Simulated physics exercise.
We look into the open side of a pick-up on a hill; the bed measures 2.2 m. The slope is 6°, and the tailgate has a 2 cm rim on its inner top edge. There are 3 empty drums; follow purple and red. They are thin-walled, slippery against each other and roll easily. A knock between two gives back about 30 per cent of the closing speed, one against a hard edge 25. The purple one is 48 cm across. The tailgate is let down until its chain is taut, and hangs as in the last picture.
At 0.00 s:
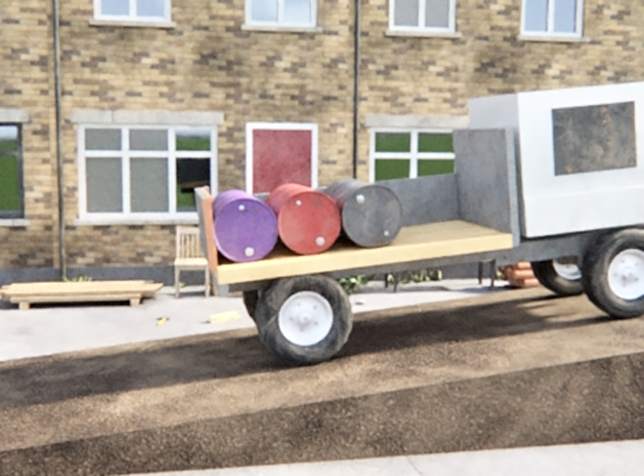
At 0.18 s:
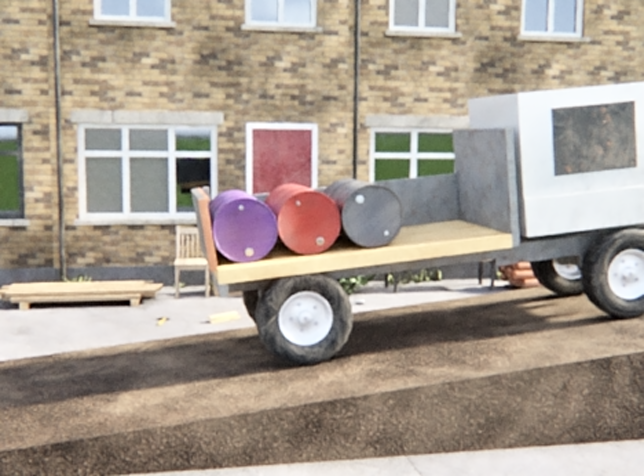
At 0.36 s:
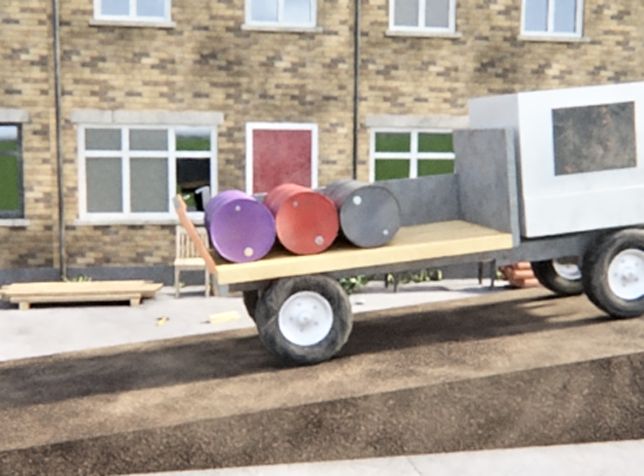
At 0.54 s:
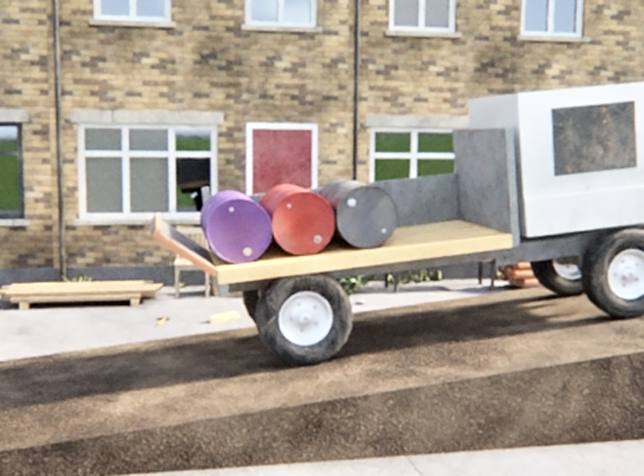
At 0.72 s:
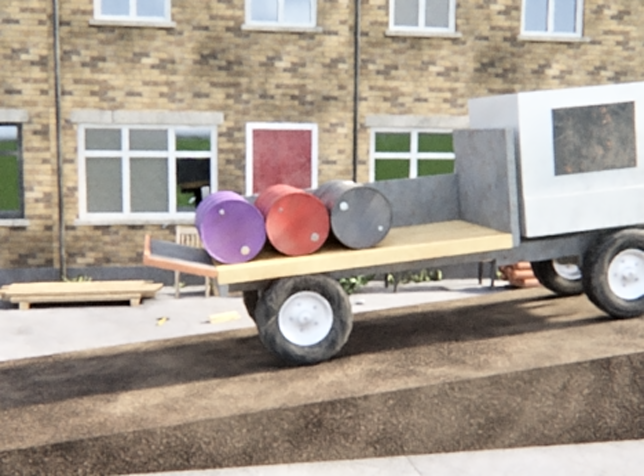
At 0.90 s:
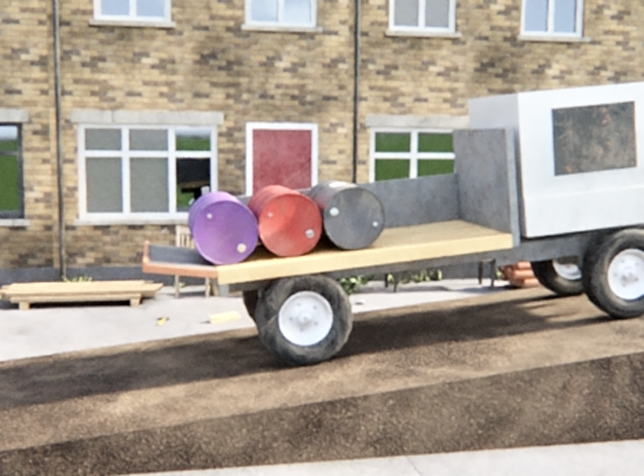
At first, purple, red and dark grey drums lie side by side against the upright tailgate of a pick-up parked on a slope. The tailgate swings down to the left until it is nearly level with the bed, and the three drums roll slightly left, toward it.
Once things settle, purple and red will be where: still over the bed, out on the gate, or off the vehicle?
The purple drum ends out on the gate, the red ends still over the bed.
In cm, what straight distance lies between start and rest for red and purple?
Moved: Red 60, purple 60.
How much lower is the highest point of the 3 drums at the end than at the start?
About 5 cm.
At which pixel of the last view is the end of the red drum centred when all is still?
Around (232, 232).
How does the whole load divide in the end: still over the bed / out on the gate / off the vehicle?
In that order: 2, 1, 0.
Then, 1.2 s in, purple is on the gate, 5 cm past the hinge, rolling left; red is on the bed, 45 cm short of the hinge, rolling left; 0 out so far.
Then, 1.4 s in, purple is on the gate, 10 cm past the hinge, rolling left; red is on the bed, 40 cm short of the hinge, rolling left; 0 out so far.
In the end (2.5 s), purple is on the gate, 35 cm past the hinge; red is on the bed, 15 cm short of the hinge; 0 out so far.
